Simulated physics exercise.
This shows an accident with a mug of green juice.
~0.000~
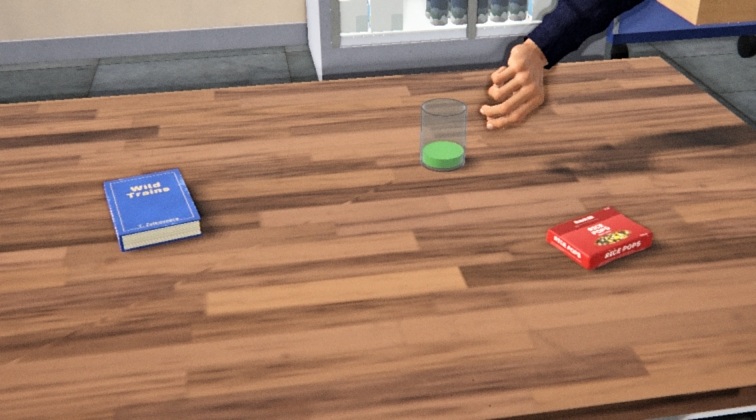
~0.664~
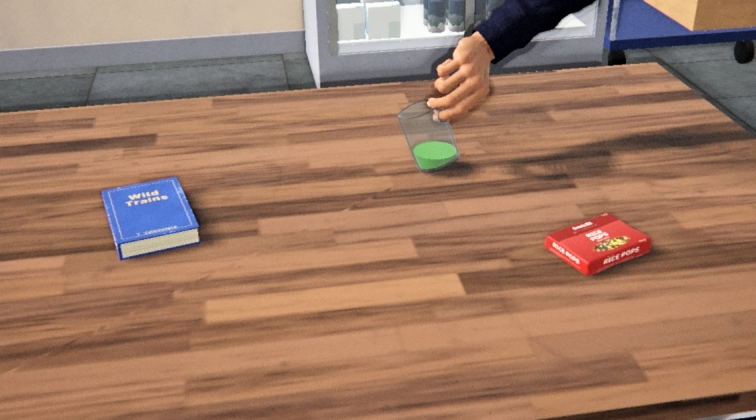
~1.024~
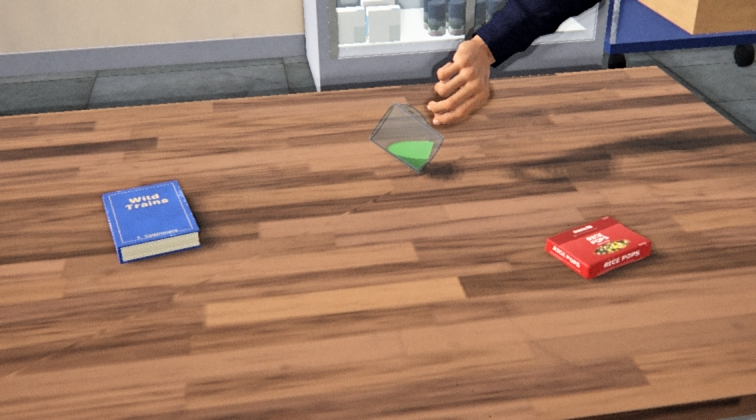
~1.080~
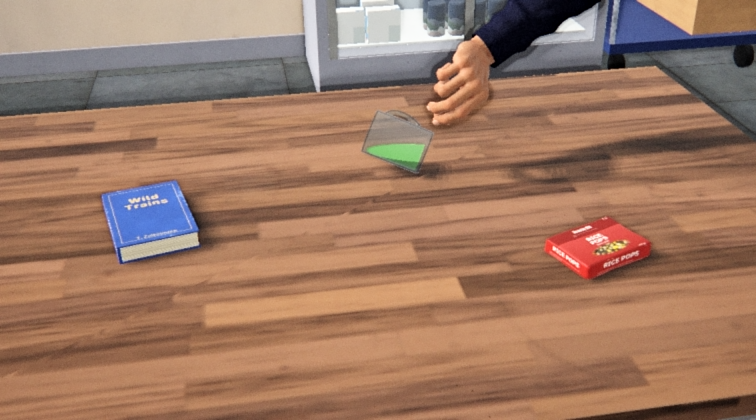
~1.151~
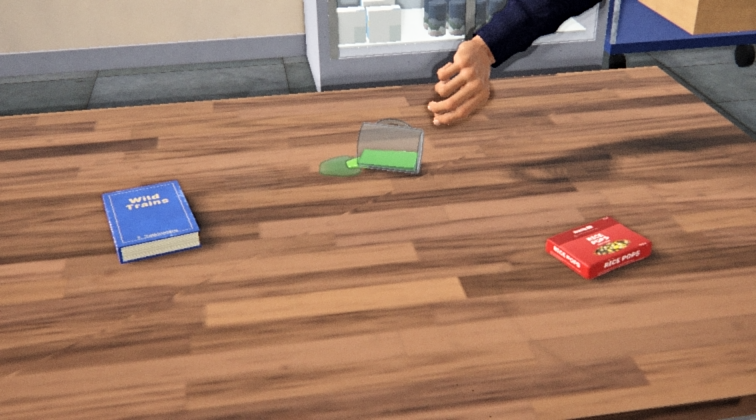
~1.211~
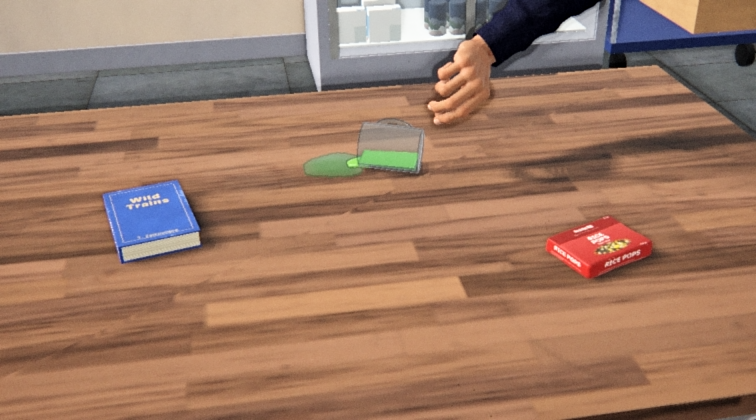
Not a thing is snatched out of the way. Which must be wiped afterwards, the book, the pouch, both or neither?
Take the book: It is left dry. Take the pouch: It is left dry.
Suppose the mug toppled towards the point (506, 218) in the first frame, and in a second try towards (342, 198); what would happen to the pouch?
The first time it is hit by the spill, and the next time it avoids the spill.
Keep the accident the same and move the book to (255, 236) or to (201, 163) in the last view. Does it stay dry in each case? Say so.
In the first spot it stays clear, in the second spot it gets hit.
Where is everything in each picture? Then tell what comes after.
It stands upright; mug (443, 133) nearly empty; book (150, 200); pouch (601, 230), in the first picture.
The hand pushes it; mug (428, 134) tipped 20°, in the second picture.
It is falling; mug (405, 137) tipped 55°; pouch (600, 239), in the third picture.
It is falling; mug (395, 142) tipped 70°; book (148, 212), in the fourth picture.
It is down; mug (389, 148) tipped 85°; a puddle starts at (342, 166), in the fifth picture.
It is down; mug (389, 147) tipped 85°; a puddle starts at (335, 165); book (150, 211); pouch (601, 239), in the sixth picture.
After 1.6 s, the puddle covers about as much as a saucer; the book is dry; the pouch is dry.
After 2.3 s, the puddle covers about as much as a plate; the book is dry; the pouch is dry.
After 3.6 s, the puddle covers about as much as a plate; the book is dry; the pouch is dry.
